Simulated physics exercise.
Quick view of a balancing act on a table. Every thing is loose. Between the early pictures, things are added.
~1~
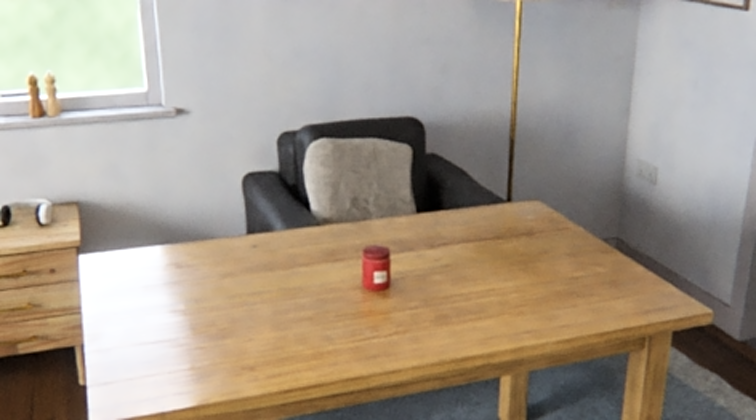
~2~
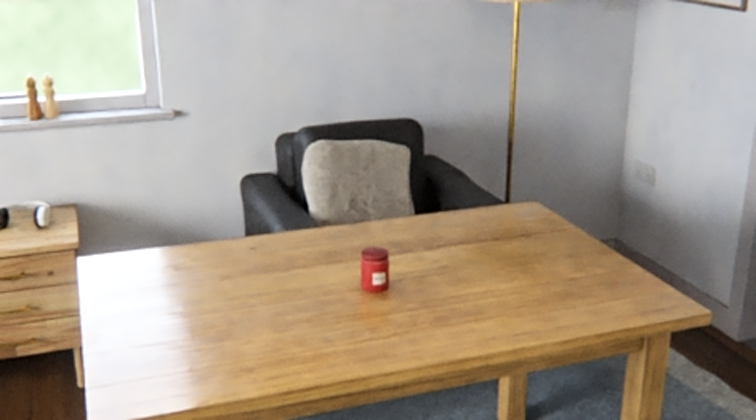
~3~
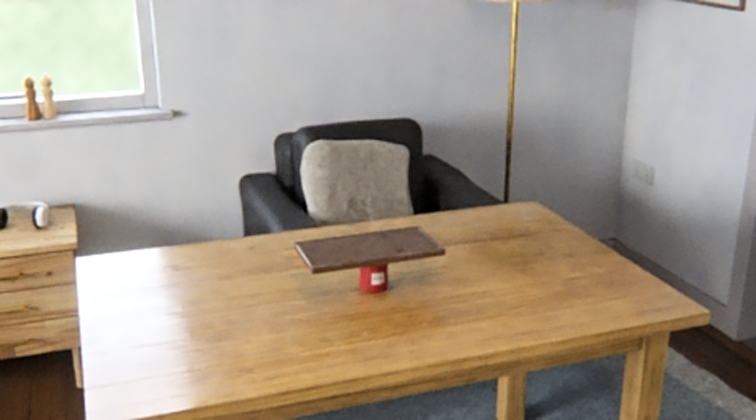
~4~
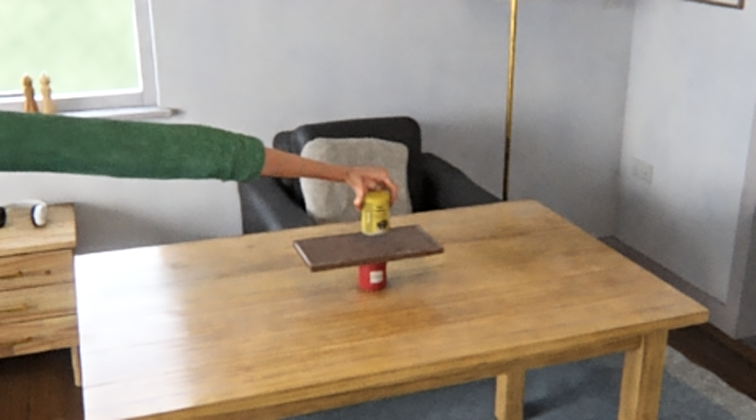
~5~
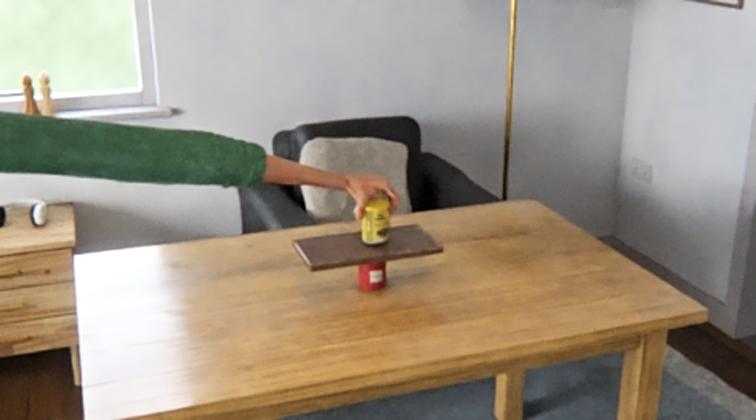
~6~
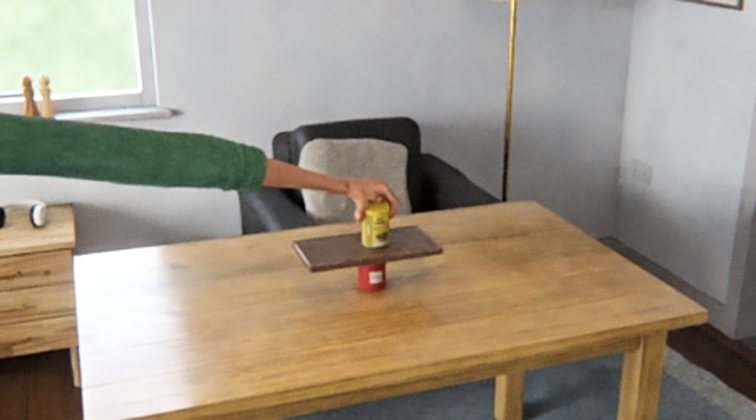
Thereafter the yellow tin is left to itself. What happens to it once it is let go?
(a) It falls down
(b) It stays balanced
Answer: B.
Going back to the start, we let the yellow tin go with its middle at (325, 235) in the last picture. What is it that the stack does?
What happens next is that it goes down.
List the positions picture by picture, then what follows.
The last thing is not in view yet; red jar (376, 268), in the first frame.
The last thing is not in view yet; red jar (375, 269), in the second frame.
The last thing is not in view yet; red jar (374, 269), in the third frame.
Still above its spot; yellow tin (375, 213); red jar (373, 268), in the fourth frame.
Still above its spot; yellow tin (376, 221); red jar (372, 267), in the fifth frame.
In place under the hand; yellow tin (375, 225); red jar (372, 268), in the sixth frame.
Then, 0.20 s after the last picture, nothing has stirred.
Then, 0.50 s after the last picture, yellow tin resting near (375, 226).
At rest, all 3 in place. Seen from the same camera at the end, yellow tin near (375, 226). The stack holds.
